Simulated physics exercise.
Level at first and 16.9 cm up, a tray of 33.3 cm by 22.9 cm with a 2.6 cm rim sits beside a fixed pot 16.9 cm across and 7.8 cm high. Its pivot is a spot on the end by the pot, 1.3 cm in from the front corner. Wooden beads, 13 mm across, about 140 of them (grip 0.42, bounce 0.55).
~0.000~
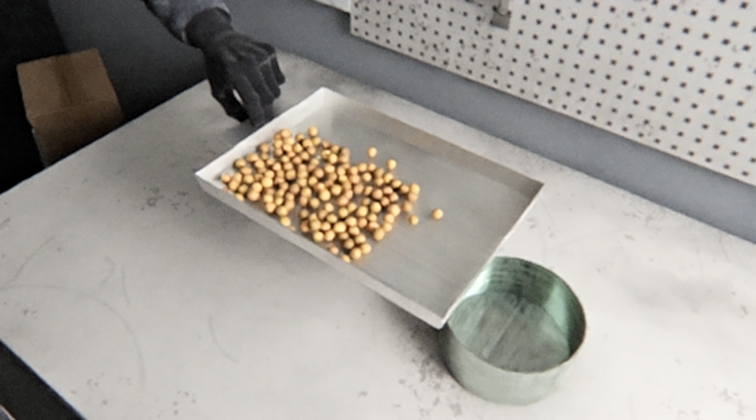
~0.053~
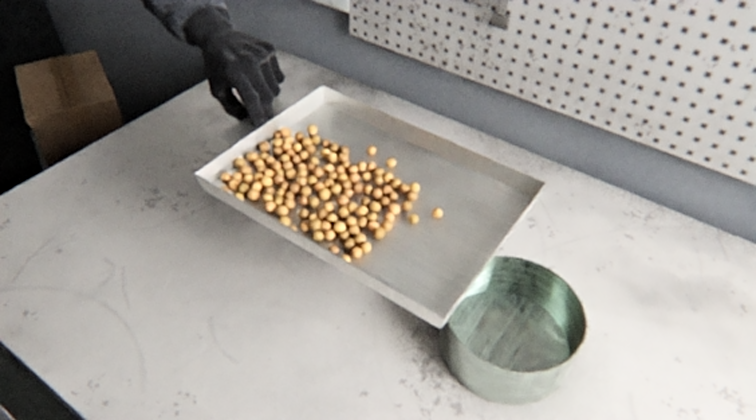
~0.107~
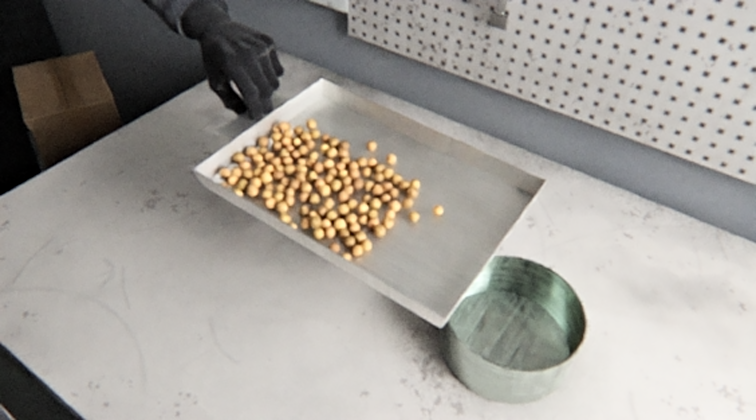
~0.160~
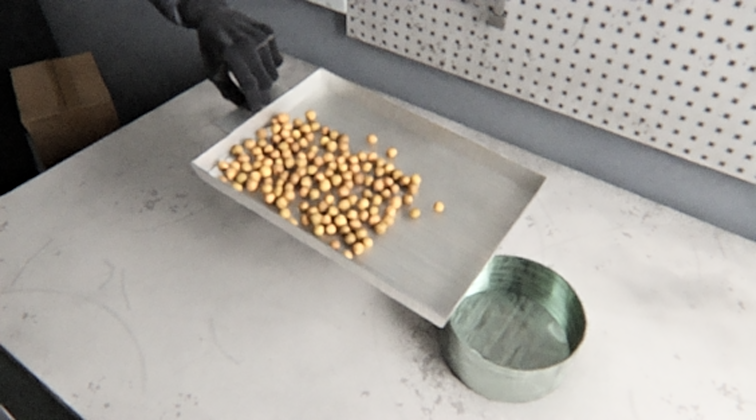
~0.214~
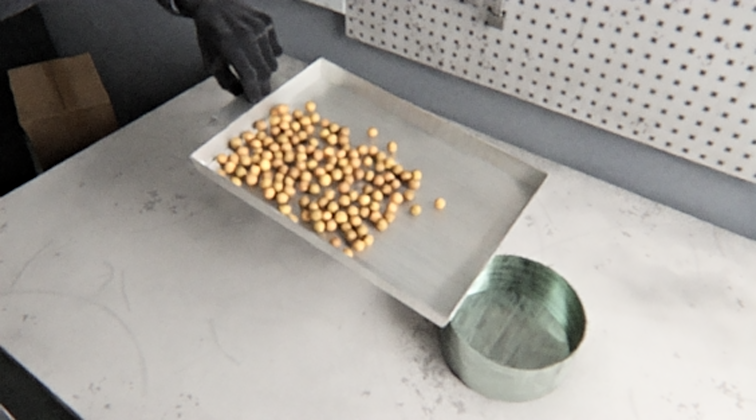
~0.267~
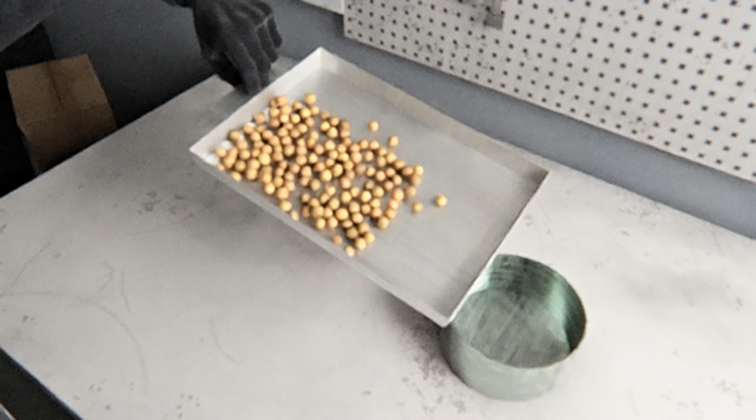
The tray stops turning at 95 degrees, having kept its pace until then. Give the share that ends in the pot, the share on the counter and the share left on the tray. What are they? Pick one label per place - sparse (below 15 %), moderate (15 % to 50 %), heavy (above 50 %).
Pot: Sparse; counter: Heavy; tray: Sparse.
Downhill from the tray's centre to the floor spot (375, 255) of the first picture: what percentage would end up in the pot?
0 %.
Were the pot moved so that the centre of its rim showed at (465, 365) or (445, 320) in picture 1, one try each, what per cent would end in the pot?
First try around 60 %, second around 0 %.
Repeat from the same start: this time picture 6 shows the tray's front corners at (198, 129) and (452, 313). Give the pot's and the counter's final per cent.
Pot 65; counter 35.
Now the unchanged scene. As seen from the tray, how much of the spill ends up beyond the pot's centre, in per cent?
80 per cent.
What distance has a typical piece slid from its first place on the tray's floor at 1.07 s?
Roughly 12 cm.
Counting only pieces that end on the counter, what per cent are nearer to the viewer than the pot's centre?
Estimate: Close to 100 per cent of the pieces.
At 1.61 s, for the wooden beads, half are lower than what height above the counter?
Median height: Approx. 26 cm.
After 1.07 s, tilt 50 degrees; the tray holds 100 %, the pot 0 %.
Then, at 1.61 s, tilt 76 degrees; the tray holds 100 %, the pot 0 %.
After 2.21 s, tilt 95 degrees; the tray holds 15 %, the pot 0 %.
At rest (3.4 s), pot 0 %, counter 100 %, tray 0 %.
